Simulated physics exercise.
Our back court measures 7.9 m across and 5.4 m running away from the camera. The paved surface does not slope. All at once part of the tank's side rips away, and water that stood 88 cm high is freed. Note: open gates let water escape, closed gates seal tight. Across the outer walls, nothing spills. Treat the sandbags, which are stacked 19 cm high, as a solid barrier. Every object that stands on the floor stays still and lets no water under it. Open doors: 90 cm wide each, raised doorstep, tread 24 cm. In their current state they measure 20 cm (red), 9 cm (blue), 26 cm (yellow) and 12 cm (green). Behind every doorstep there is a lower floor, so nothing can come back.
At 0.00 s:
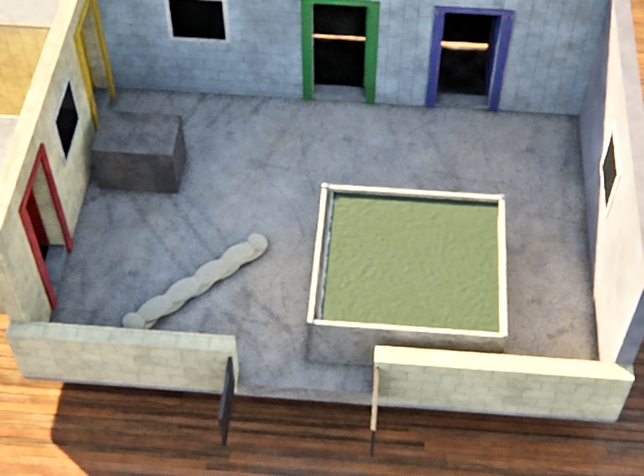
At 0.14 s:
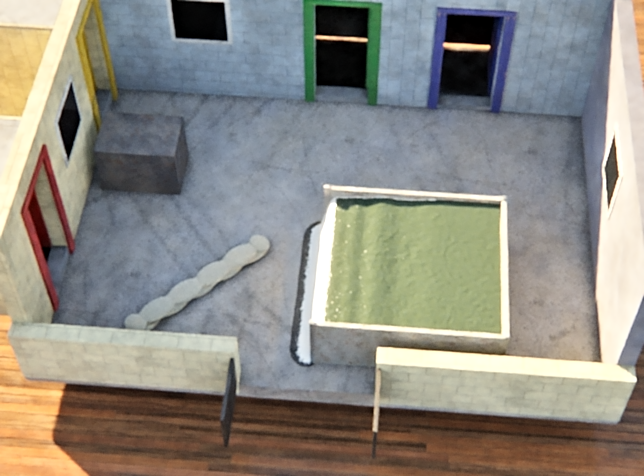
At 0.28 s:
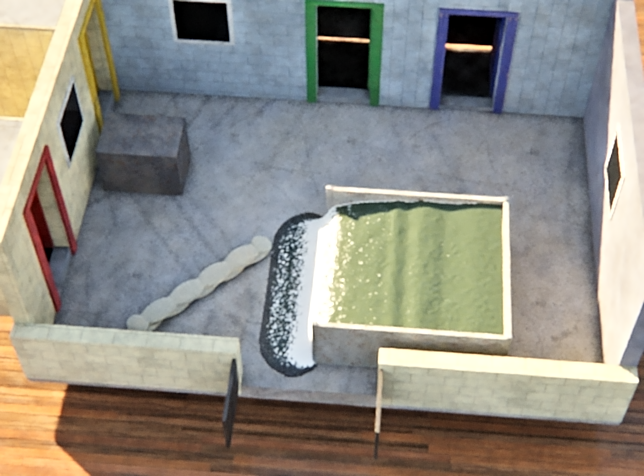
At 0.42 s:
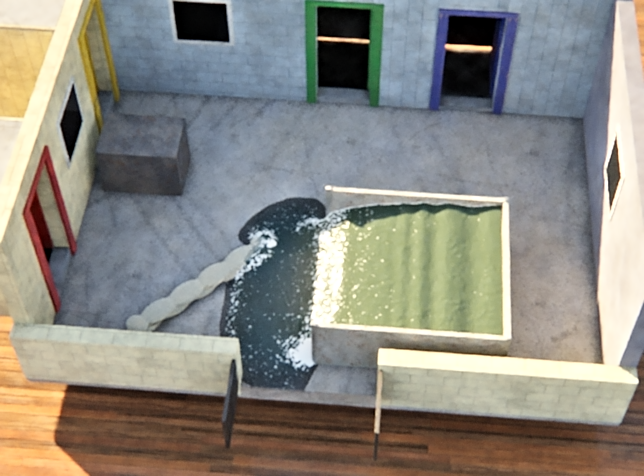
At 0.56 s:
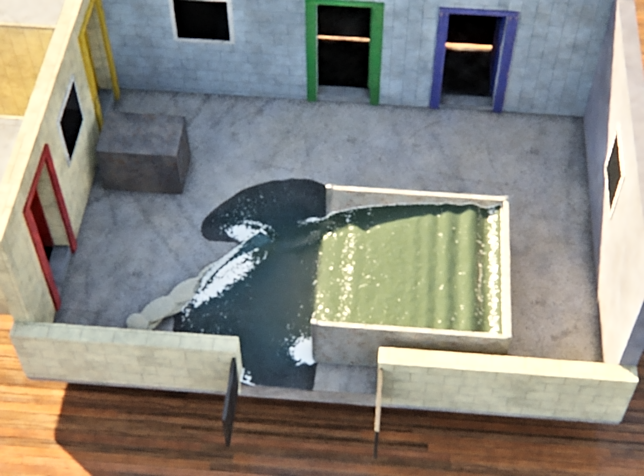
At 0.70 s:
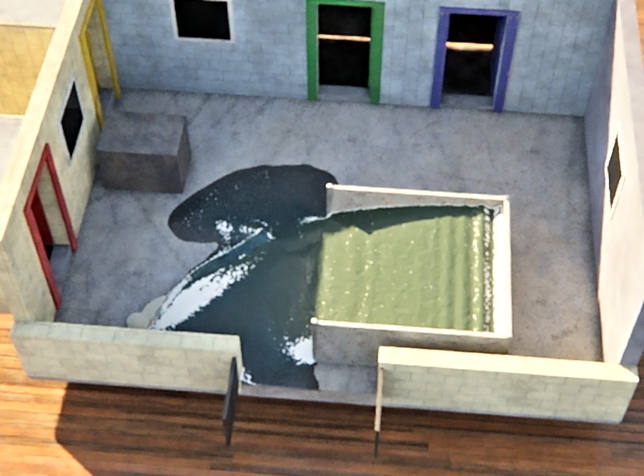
Walled courtyard with a tank of green water bursting open on its left side, dark foaming water spreading over the sandbags.
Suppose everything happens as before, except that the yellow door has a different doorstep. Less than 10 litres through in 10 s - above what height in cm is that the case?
Above about 26.5 cm.
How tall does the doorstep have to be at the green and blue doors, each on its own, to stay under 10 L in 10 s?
About 19 cm at green and 11.0 cm at blue.
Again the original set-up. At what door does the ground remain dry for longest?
Last comes the blue one.
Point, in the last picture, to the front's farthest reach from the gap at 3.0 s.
At about (119, 94).
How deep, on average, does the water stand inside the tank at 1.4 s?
Roughly 47 cm on average.
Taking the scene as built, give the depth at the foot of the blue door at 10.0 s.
Roughly 13.5 cm deep.
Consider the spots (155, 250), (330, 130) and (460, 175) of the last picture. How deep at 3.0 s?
Roughly 27, then 1, then 0 cm.
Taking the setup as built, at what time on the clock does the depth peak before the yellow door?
3.6 s.
After 1.4 s water covers 40 % of the floor, deepest (66 cm) near (158, 362); it has not reached the yellow door.
After 3.0 s water covers 50 % of the floor, deepest (50 cm) near (87, 207); 20 cm at the yellow door, 0 litres in over its 26 cm doorstep.
After 10.0 s water covers 95 % of the floor, deepest (18 cm) near (594, 384); 8 cm at the yellow door, 10 litres in over its 26 cm doorstep.
At the yellow door as built, the water arrived by 2.0 s and peaked near 22 cm at 3.6 s.
With a doorstep of 23 cm, 21 litres would have come in within the 10 s; with 31.5 cm, 1 litre. So under 10 litres takes about 26.5 cm.
